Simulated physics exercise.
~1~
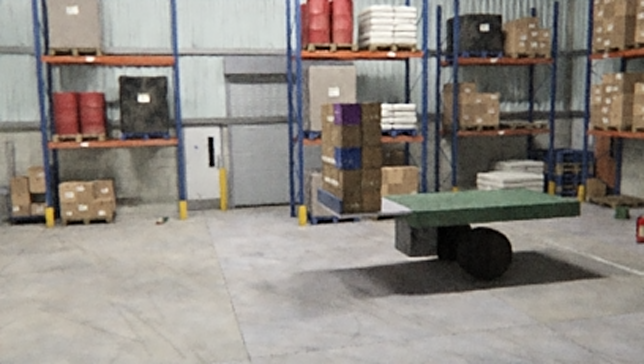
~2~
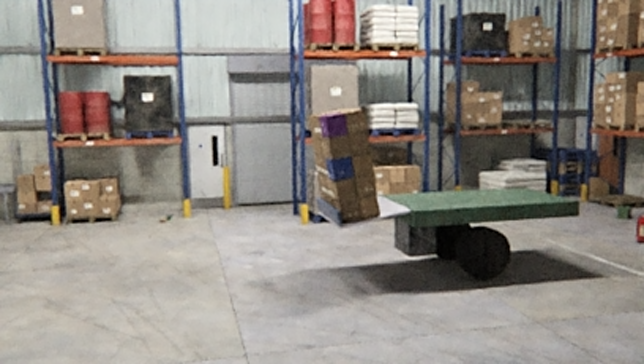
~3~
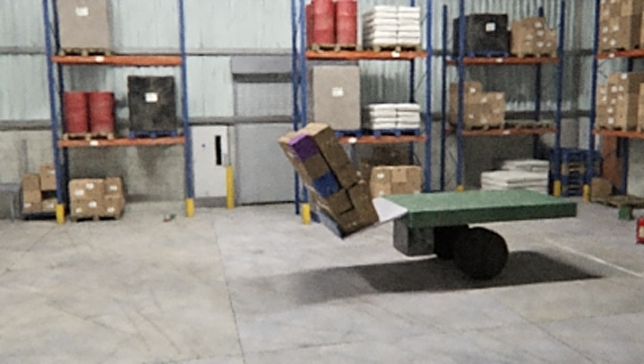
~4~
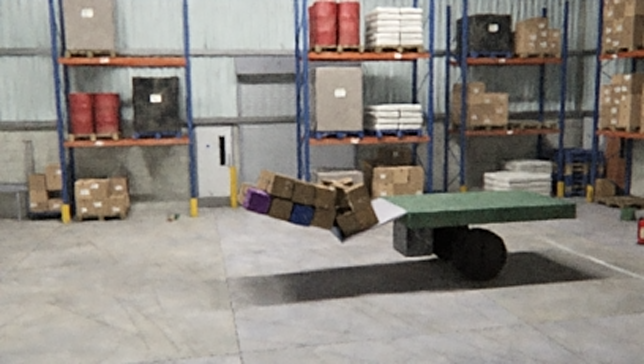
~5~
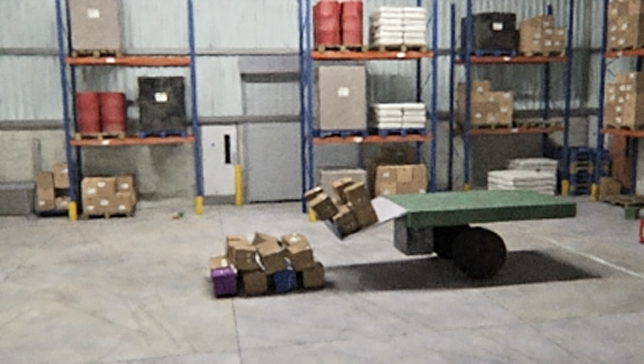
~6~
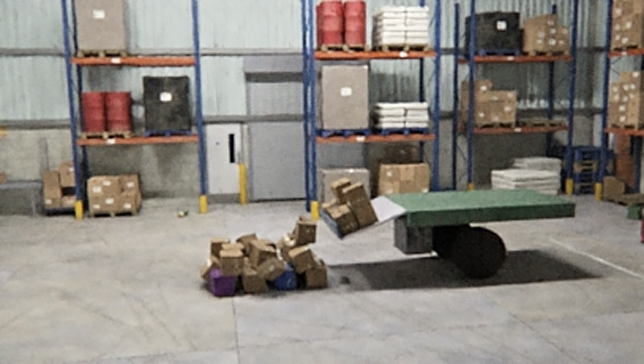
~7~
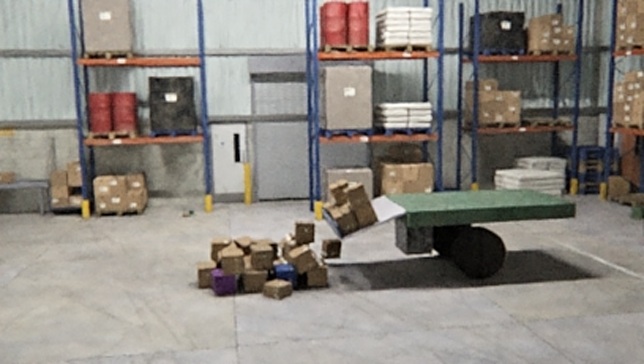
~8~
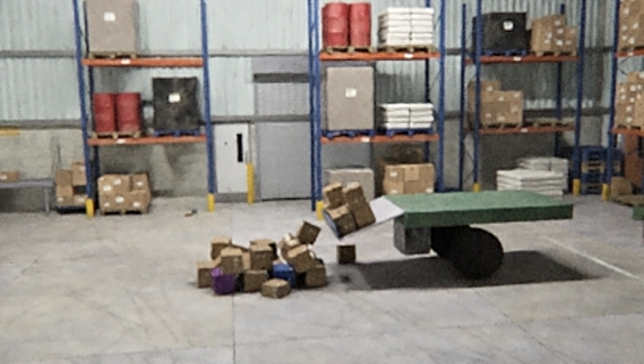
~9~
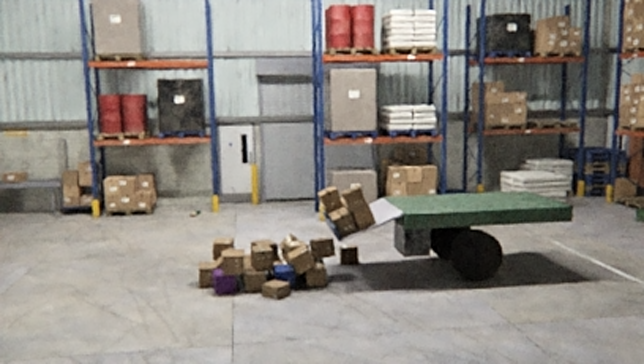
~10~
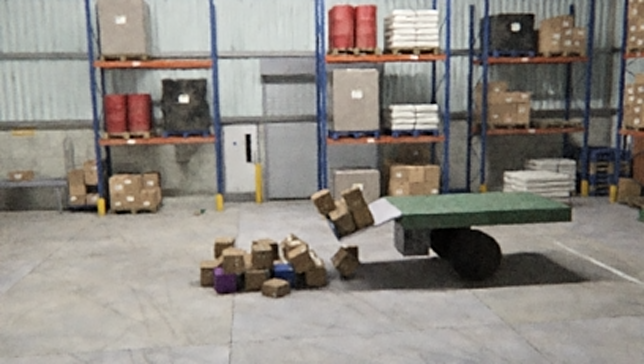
Green flat-bed's rear flap dipping in a warehouse, its carton stack toppling left into a floor heap, a few cartons staying aboard.
